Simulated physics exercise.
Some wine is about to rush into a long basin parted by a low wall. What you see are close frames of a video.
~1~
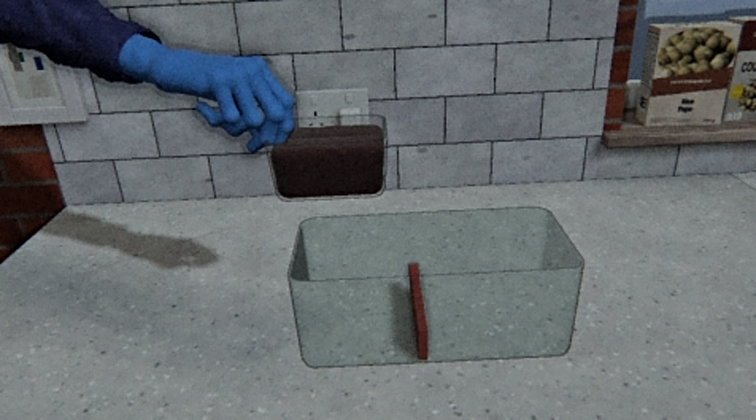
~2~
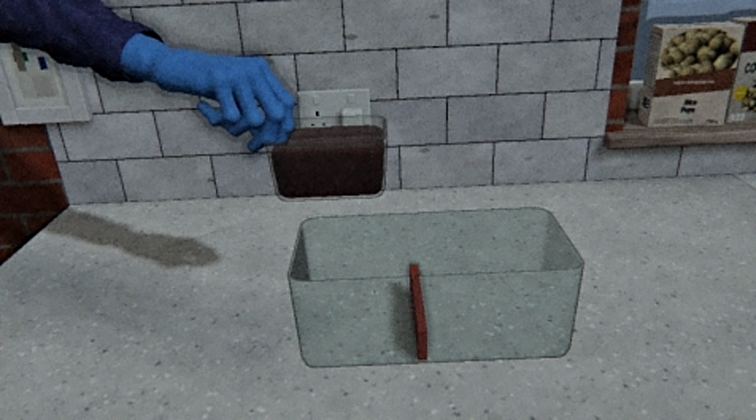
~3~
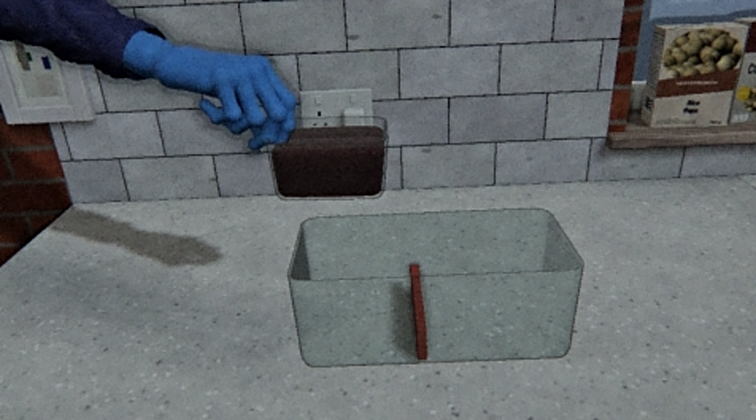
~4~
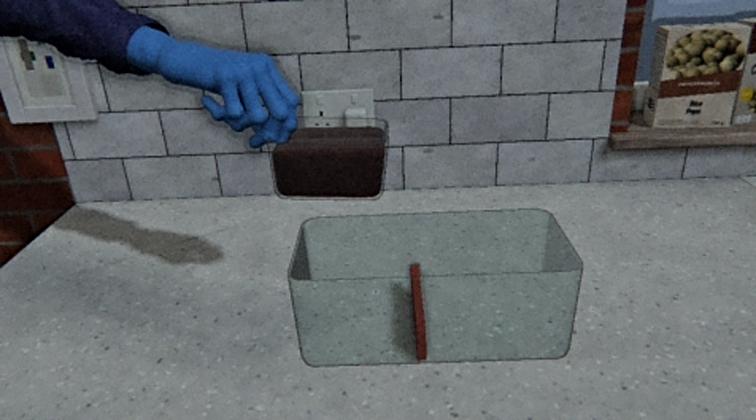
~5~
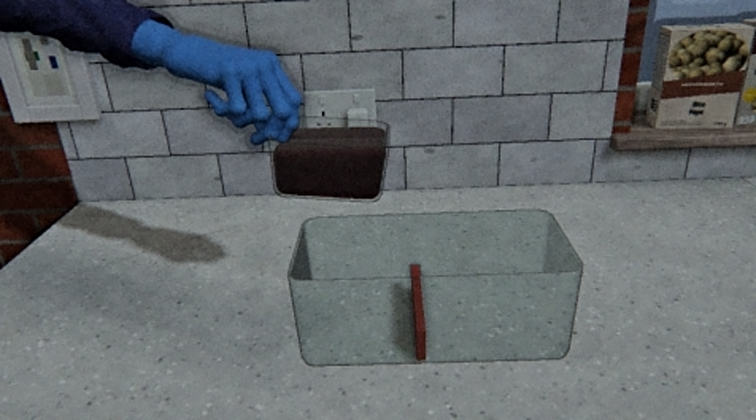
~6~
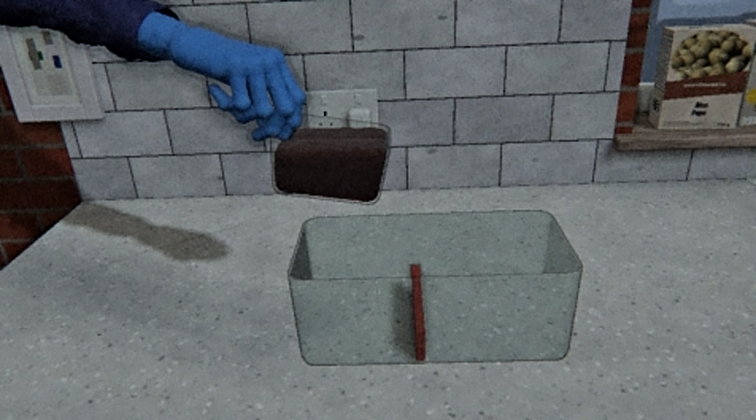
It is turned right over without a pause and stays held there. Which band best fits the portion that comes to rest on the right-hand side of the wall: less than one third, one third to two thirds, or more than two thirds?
It is more than two thirds.
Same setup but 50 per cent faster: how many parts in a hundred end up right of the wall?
About 80 %.
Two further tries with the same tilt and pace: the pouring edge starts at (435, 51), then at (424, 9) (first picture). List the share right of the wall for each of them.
95 %, then 95 %.
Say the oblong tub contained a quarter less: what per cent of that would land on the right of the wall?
That works out to some 70 %.
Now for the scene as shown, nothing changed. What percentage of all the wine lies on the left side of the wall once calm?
Share approx. 20 per cent.
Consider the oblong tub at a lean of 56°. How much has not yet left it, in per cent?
Roughly 55 percent.
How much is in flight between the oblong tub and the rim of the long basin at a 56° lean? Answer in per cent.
I'd put it near 30 per cent.
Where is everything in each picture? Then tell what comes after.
Tilt 0°; pouring edge (385, 128); surface from (275, 140) to (383, 135); the long basin's rim runs from (295, 248) to (565, 235); the wall's top is at (418, 295), in the first picture.
Tilt 0°; pouring edge (386, 129); surface from (276, 140) to (383, 135), in the second picture.
Tilt 2°; pouring edge (386, 131); surface from (276, 140) to (384, 136), in the third picture.
Tilt 3°; pouring edge (387, 133); surface from (277, 140) to (385, 138), in the fourth picture.
Tilt 6°; pouring edge (388, 136); surface from (279, 140) to (386, 138), in the fifth picture.
Tilt 9°; pouring edge (390, 140); surface from (280, 140) to (388, 138), in the sixth picture.
A moment on, the oblong tub is tipped part way and 56 per cent is still to pour, 1 is left of the wall and 15 right of it.
Next, the oblong tub is tipped on its side and 13 per cent is still to pour, 5 is left of the wall and 76 right of it.
Then the oblong tub is tipped on its side and 2 per cent is still to pour, 19 is left of the wall and 78 right of it.
Later the oblong tub is tipped on its side and 0 per cent is still to pour, 21 is left of the wall and 78 right of it.
At rest 21 per cent lies left of the wall, 78 right of it and 1 outside.
